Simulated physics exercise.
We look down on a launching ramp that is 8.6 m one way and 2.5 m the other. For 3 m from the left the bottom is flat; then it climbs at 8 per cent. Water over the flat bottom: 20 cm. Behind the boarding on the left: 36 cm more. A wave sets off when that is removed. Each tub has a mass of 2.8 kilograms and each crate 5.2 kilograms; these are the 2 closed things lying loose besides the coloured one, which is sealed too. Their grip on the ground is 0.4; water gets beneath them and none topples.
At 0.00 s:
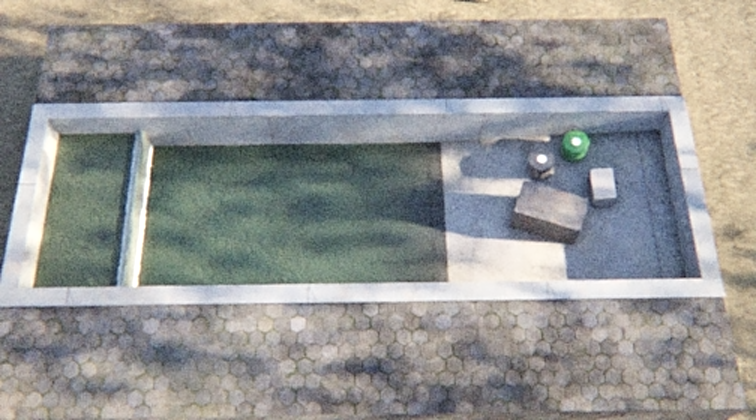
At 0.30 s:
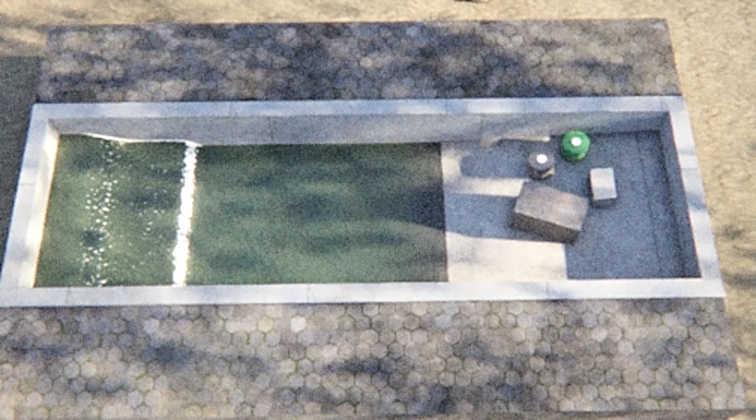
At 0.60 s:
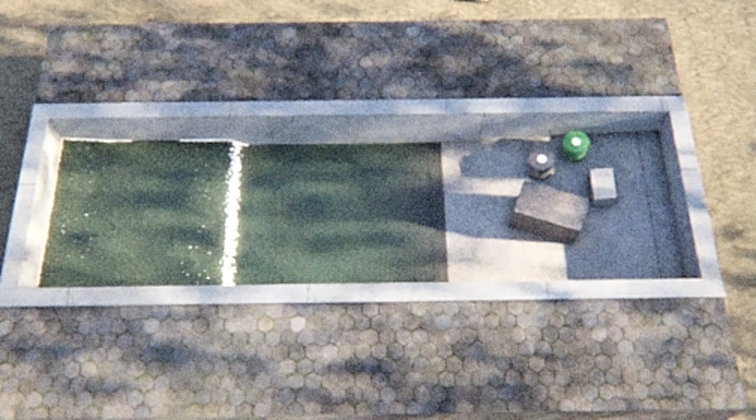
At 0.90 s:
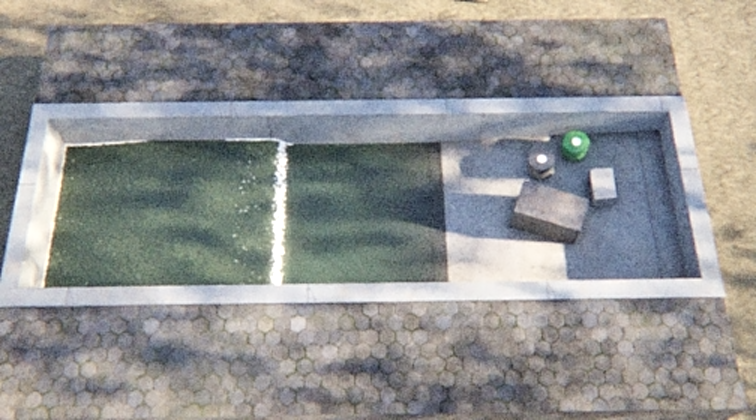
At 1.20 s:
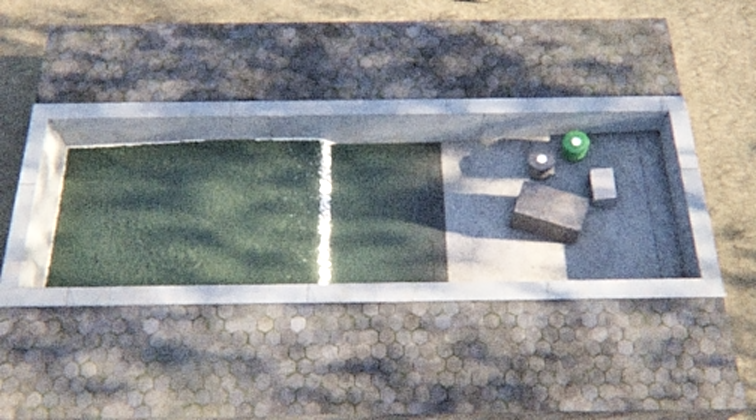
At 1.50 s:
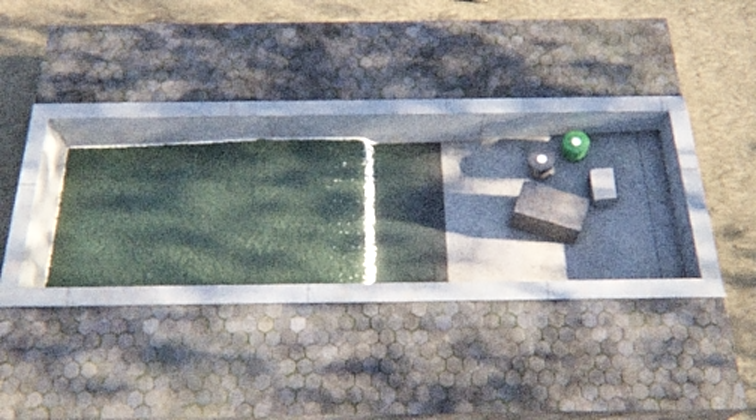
Water released from behind boarding on the left sending a bright wave rightward across a pool, the green tub and blocks staying still.
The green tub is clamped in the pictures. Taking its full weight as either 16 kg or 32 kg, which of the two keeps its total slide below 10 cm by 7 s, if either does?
The high setting alone holds it back enough.
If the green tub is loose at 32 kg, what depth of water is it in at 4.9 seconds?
Around 2 cm.
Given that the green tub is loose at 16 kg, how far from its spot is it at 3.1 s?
0 cm.
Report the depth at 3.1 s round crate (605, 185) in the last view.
Depth: Near 2 cm.
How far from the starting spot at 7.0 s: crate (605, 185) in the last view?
Result, in that order - 120 centimetres from the start.
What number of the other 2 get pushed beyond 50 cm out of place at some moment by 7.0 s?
2 of them.
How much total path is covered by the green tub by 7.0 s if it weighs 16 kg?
Some 30 cm in all.
After 2.1 s the green tub would be 0 cm from its start with 16 kg and 0 cm from its start with 32 kg; 0 cm of water round it then.
After 3.1 s the green tub would be 1 cm from its start with 16 kg and 0 cm from its start with 32 kg; 8 cm of water round it then.
After 4.9 s the green tub would be 33 cm from its start with 16 kg and 0 cm from its start with 32 kg; 2 cm of water round it then.
After 7.0 s the green tub would be 31 cm from its start with 16 kg and 0 cm from its start with 32 kg; 5 cm of water round it then.
